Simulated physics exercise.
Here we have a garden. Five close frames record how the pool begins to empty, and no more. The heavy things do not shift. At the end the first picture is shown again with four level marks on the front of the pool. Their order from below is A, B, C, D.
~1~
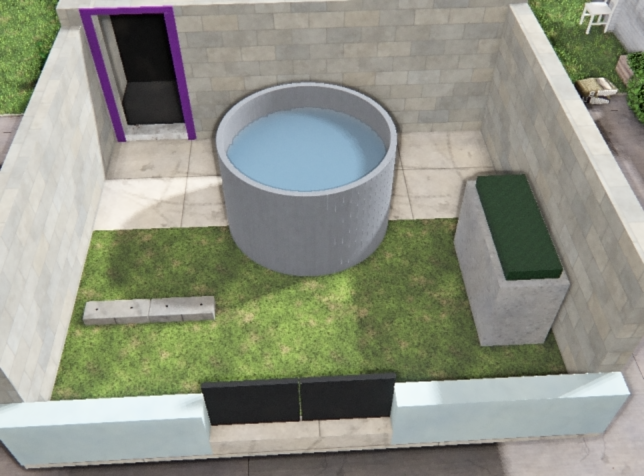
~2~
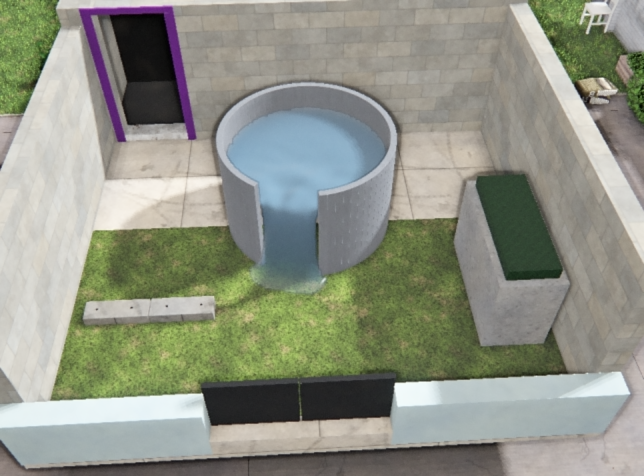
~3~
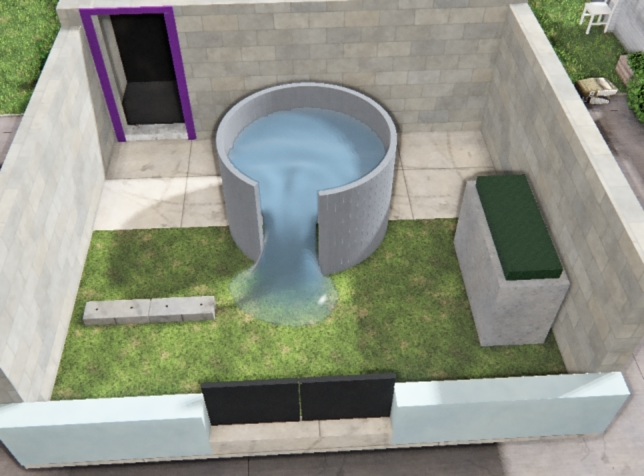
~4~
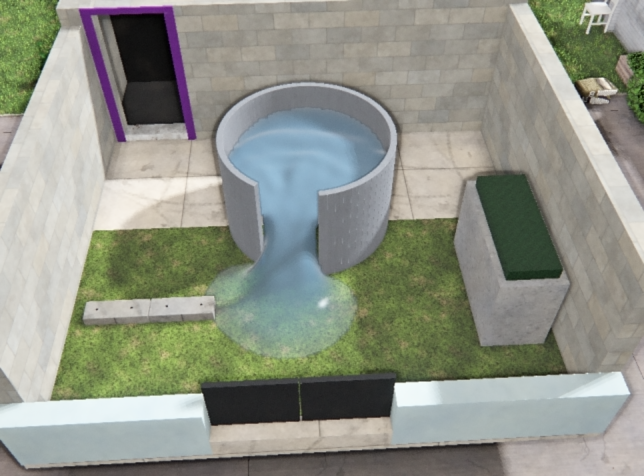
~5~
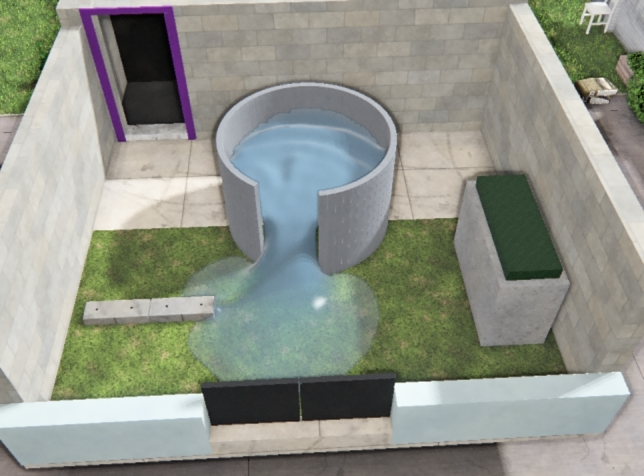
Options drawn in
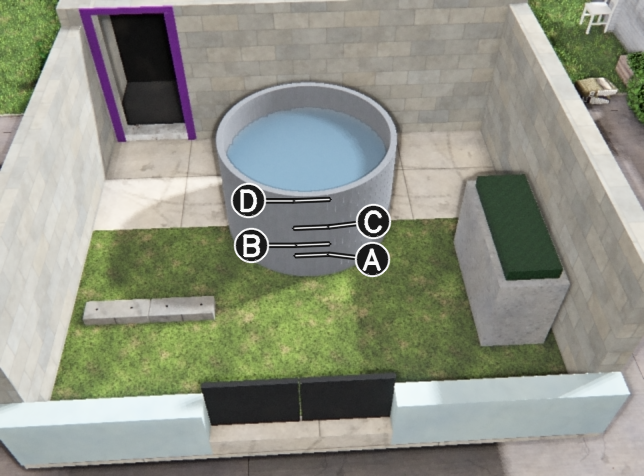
At the start, a round grey pool of still water stands in a walled garden with a purple doorway and a shut dark gate. A gap opens in the pool's front, and water pours onto the grass. The water spreads into a widening, shallow sheet, reaching the low block at left.
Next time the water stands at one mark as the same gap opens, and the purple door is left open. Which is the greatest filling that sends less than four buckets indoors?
Line C just does it.
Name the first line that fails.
Here it is line D.
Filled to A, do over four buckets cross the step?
No.
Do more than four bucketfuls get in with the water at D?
Yes, that goes wrong.
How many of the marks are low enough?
Three of the four.
In white, A at (312, 255); B at (312, 244); C at (311, 227); D at (311, 200); from the bottom up A, B, C, D.
With A, nothing gets over.
With B, nothing gets over.
With C, a splash gets over, under a bucket.
With D, about 14 bucketfuls get in.
